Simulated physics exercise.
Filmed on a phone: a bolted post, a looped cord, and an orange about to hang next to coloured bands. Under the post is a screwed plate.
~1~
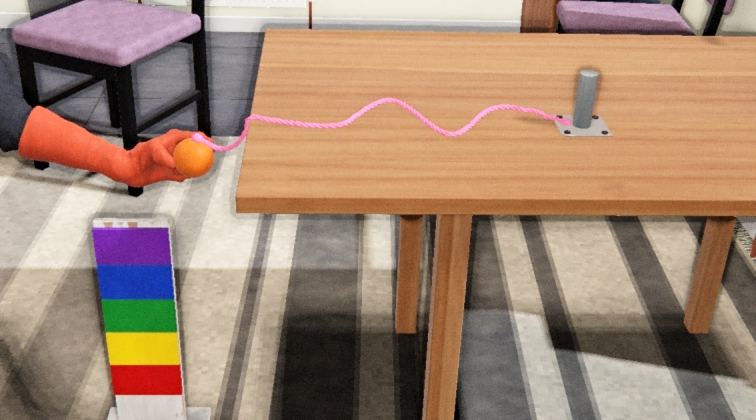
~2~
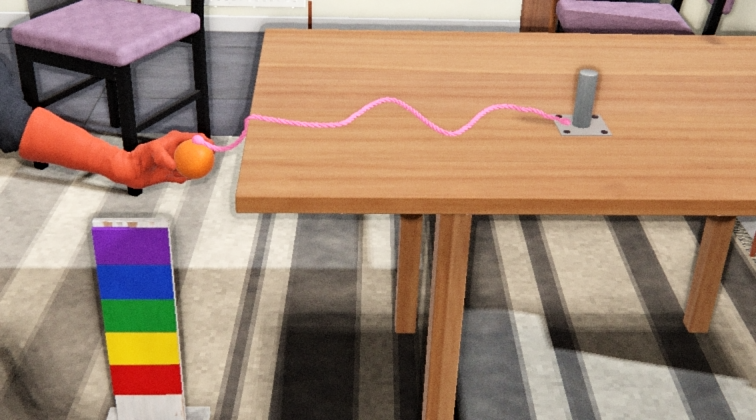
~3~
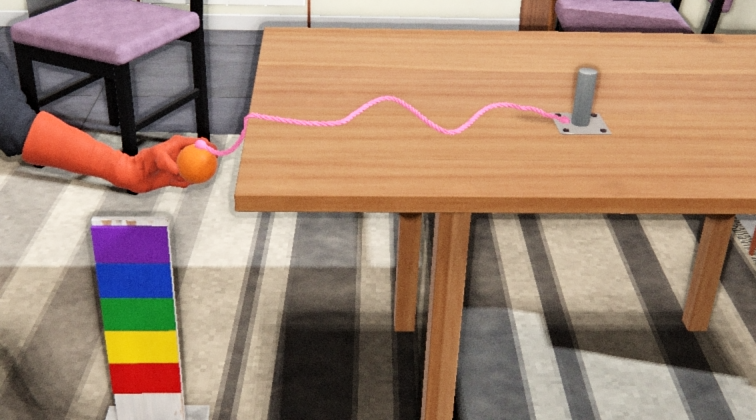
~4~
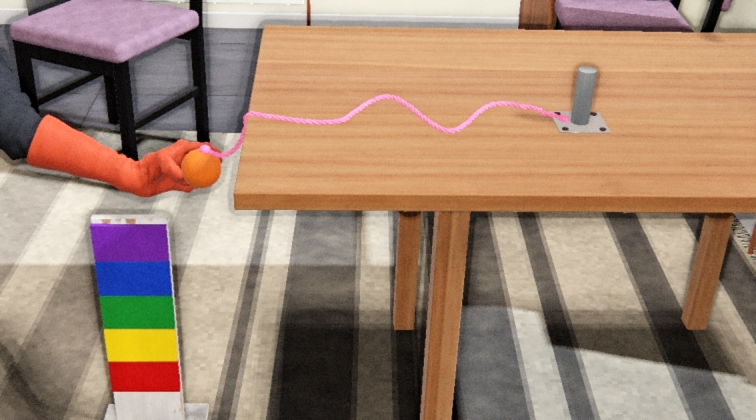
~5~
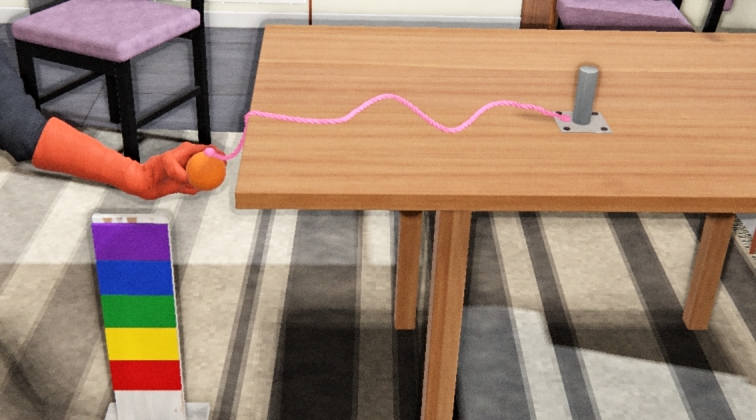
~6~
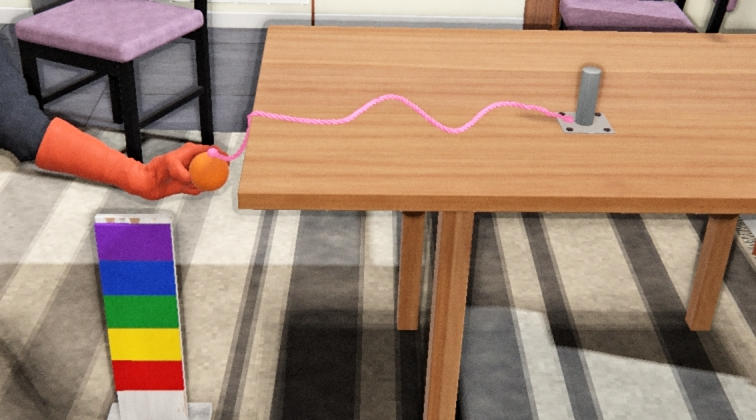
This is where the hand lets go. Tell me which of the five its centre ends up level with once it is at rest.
Its centre ends up level with green.
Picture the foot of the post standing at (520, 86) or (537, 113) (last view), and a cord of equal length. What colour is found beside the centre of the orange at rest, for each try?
In turn, yellow and then yellow.
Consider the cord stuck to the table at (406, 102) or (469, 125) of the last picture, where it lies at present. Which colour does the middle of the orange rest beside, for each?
In order: Purple; blue.
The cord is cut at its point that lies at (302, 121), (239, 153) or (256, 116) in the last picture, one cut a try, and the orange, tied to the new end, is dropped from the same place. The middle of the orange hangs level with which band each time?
One at a time, the answers are: No band; blue; purple.
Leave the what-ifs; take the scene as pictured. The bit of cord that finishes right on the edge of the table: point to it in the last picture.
Look around (364, 109).
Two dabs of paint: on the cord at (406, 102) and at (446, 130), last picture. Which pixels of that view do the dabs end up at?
You'll find the first mark at (311, 115) and the second mark at (389, 117).
Soon after, orange near (221, 290); level with blue.
Then, orange near (287, 313); level with green.
Further on, orange near (247, 311); level with green.
At rest, orange near (257, 313); level with green. Its middle rests at the green band.
